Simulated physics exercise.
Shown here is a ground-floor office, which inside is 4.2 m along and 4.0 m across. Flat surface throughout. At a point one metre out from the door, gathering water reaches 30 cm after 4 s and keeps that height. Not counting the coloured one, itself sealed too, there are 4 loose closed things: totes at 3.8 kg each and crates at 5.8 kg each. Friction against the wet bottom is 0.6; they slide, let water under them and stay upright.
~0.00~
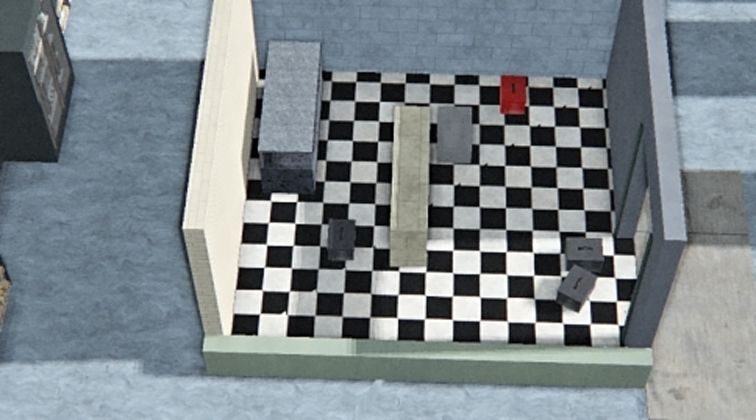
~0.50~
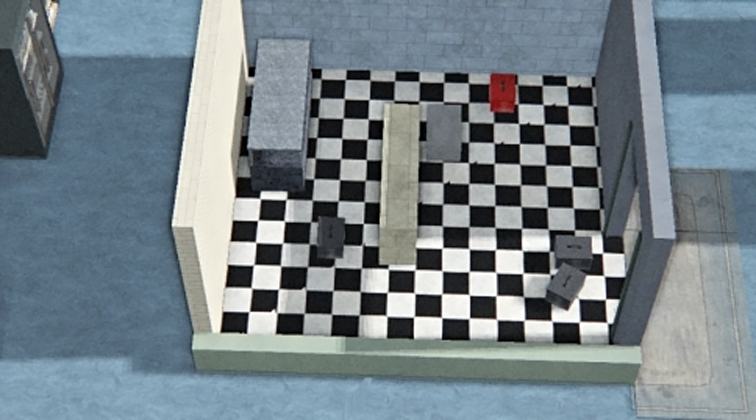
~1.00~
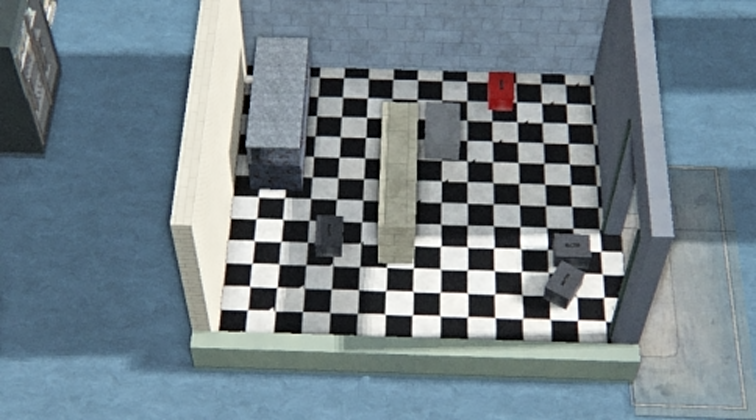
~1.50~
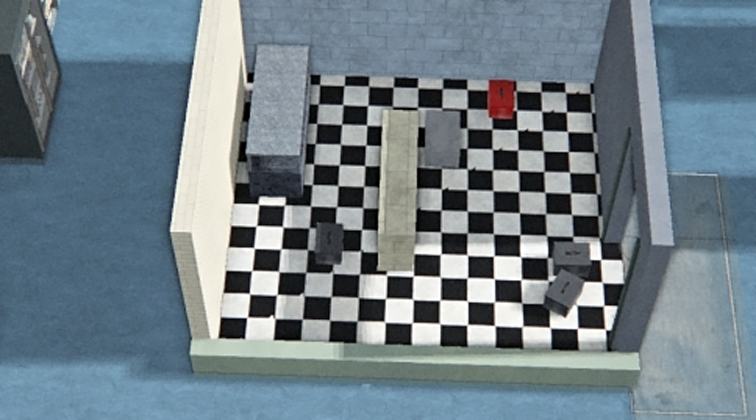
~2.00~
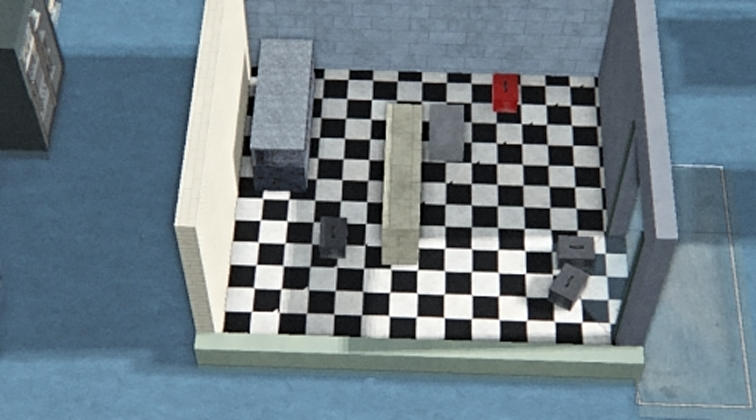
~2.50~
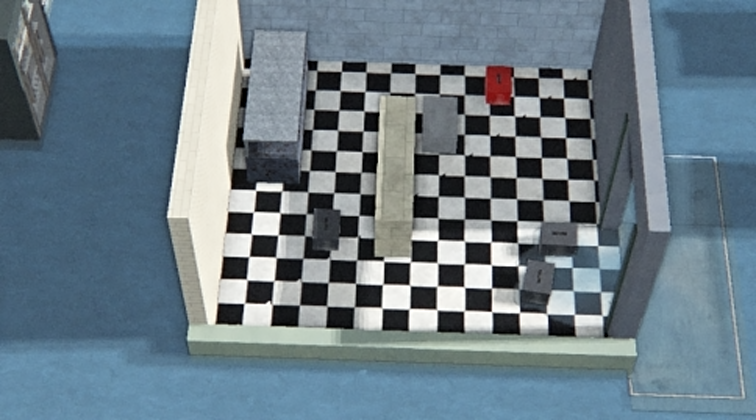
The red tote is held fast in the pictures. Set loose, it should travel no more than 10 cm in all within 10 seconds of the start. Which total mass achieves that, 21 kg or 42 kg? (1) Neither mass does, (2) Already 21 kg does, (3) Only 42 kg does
Already 21 kg does.
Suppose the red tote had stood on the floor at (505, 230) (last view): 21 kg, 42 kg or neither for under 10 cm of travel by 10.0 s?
So heavier weight required.
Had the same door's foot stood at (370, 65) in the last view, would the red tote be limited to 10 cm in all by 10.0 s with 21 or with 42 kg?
That way, the small mass suffices.
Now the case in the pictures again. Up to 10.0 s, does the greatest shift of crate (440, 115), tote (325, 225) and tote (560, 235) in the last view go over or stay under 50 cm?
Exceeds it; falls short; exceeds it.
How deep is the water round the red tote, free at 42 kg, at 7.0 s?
Depth: Approx. 8 cm.
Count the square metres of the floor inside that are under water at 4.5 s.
Roughly 8.0 m2.
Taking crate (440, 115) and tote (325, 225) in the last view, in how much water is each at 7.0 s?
Depth approx. 10 cm / 2 cm.
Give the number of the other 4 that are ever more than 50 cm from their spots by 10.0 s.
That adds up to 3.
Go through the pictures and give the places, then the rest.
The red tote at (514, 89), on the bottom; water covers 0.0 m2; 0 of 5 have shifted, in the first frame.
The red tote at (503, 87), on the bottom; water covers 0.0 m2; 0 of 5 have shifted, in the second frame.
The red tote at (502, 85), on the bottom; 0.0 m2 under water; 0 of 5 have shifted, in the third frame.
The red tote at (502, 93) rests on the ground; 0.0 m2 under water; 0 of 5 have shifted, in the fourth frame.
The red tote at (506, 87) rests on the ground; 0.3 m2 under water; 0 of 5 have shifted, in the fifth frame.
The red tote at (499, 79) rests on the ground; water covers 0.9 m2; 2 of 5 have shifted, in the sixth frame.
After 3.5 s the red tote would be 0 cm from its start with 21 kg and 0 cm from its start with 42 kg; 0 cm of water round it then.
After 4.5 s the red tote would be 0 cm from its start with 21 kg and 0 cm from its start with 42 kg; 0 cm of water round it then.
After 7.0 s the red tote would be 0 cm from its start with 21 kg and 0 cm from its start with 42 kg; 8 cm of water round it then.
After 10.0 s the red tote would be 0 cm from its start with 21 kg and 0 cm from its start with 42 kg; 10 cm of water round it then.
